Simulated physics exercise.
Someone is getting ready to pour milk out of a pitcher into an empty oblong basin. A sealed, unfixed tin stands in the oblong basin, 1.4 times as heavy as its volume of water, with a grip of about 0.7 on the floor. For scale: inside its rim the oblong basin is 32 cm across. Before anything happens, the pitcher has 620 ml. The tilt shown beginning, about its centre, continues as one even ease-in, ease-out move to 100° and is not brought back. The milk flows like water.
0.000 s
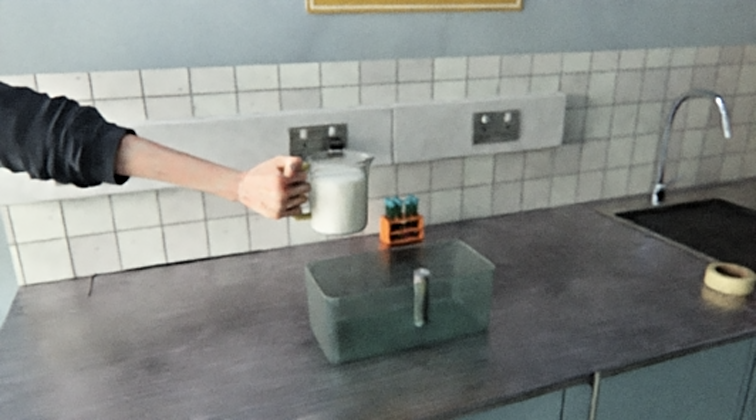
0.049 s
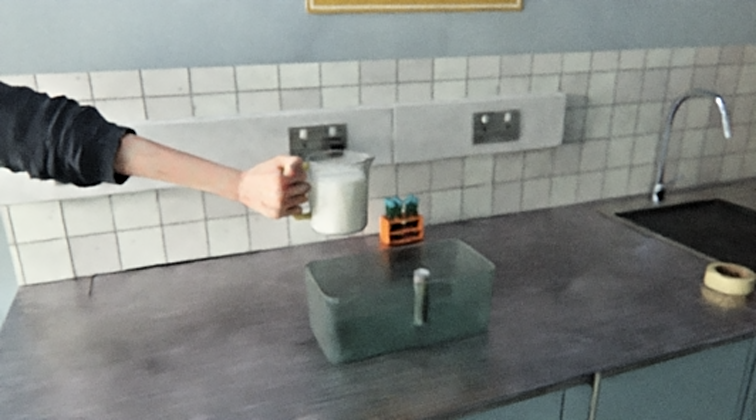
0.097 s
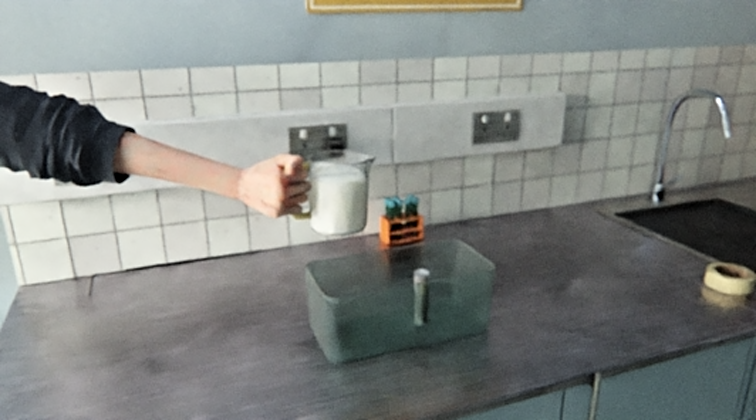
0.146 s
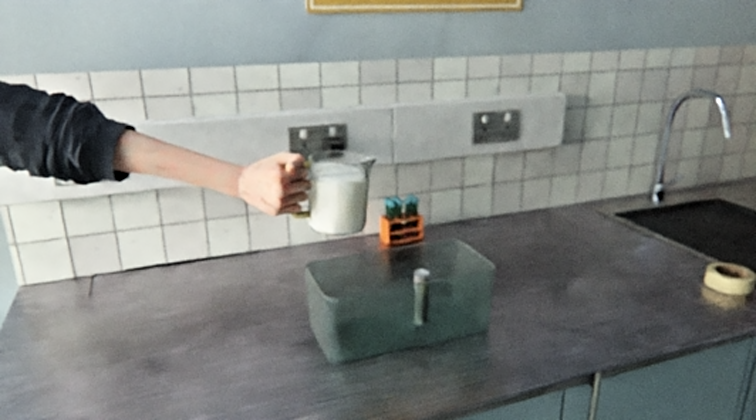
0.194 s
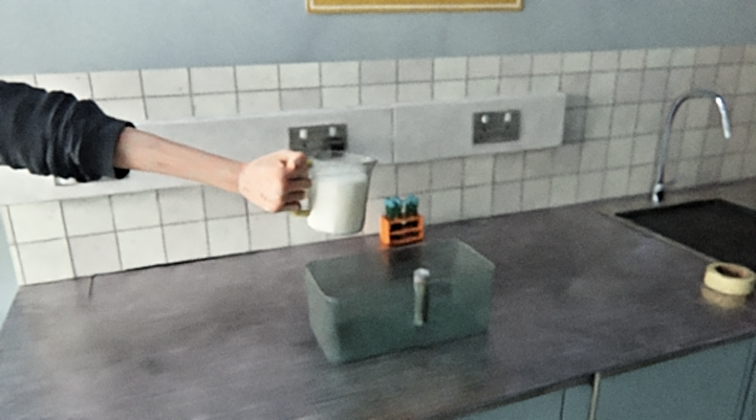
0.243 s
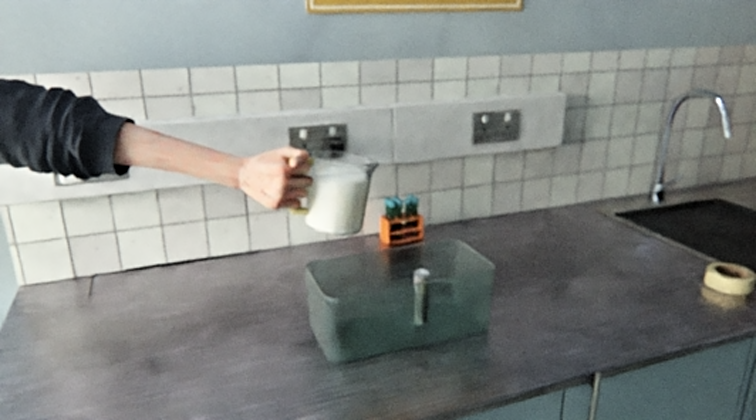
We see a hand holding a clear pitcher of milk above an empty, translucent oblong basin on a dark countertop. The pitcher stays nearly still at first, then leans slightly to the right.
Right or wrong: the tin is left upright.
Wrong.
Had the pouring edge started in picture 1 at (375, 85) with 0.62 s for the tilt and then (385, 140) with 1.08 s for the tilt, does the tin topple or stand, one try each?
First it stays on its base; then it stays on its base.
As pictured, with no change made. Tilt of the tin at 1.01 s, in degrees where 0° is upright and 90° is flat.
Measured tilt, approx.: 0 degrees.
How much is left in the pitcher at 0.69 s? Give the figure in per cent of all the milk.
Some 90 per cent.
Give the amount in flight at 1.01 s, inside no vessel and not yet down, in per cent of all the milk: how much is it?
About 24 % of the total.
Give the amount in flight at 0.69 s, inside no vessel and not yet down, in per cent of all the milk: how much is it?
Close to 10 per cent, I'd say.
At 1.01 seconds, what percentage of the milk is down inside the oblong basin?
I reckon close to 38 per cent.
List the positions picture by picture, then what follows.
In the first frame, it leans 0°; its right rim is at (374, 155); the milk meets the walls at (309, 176) and (364, 171); the oblong basin's rim runs from (314, 282) to (477, 254); the tin's top is at (422, 275).
In the second frame, it leans 0°; its right rim is at (374, 156); the milk meets the walls at (309, 176) and (364, 170).
In the third frame, it leans 2°; its right rim is at (375, 156); the milk meets the walls at (309, 176) and (364, 171).
In the fourth frame, it leans 3°; its right rim is at (376, 158); the milk meets the walls at (310, 176) and (365, 171).
In the fifth frame, it leans 6°; its right rim is at (377, 159); the milk meets the walls at (311, 176) and (365, 171).
In the sixth frame, it leans 9°; its right rim is at (379, 161); the milk meets the walls at (312, 176) and (367, 171).
After 0.69 s the tilt is 60° and 90 per cent is still to pour; the tin stands where it began.
After 1.01 s the tilt is 93° and 39 per cent is still to pour; the tin stands where it began.
After 1.35 s the tilt is 100° and 6 per cent is still to pour; the tin lies on its side.
After 1.72 s the tilt is 100° and 0 per cent is still to pour; the tin lies on its side.
In the end the tin lies on its side.
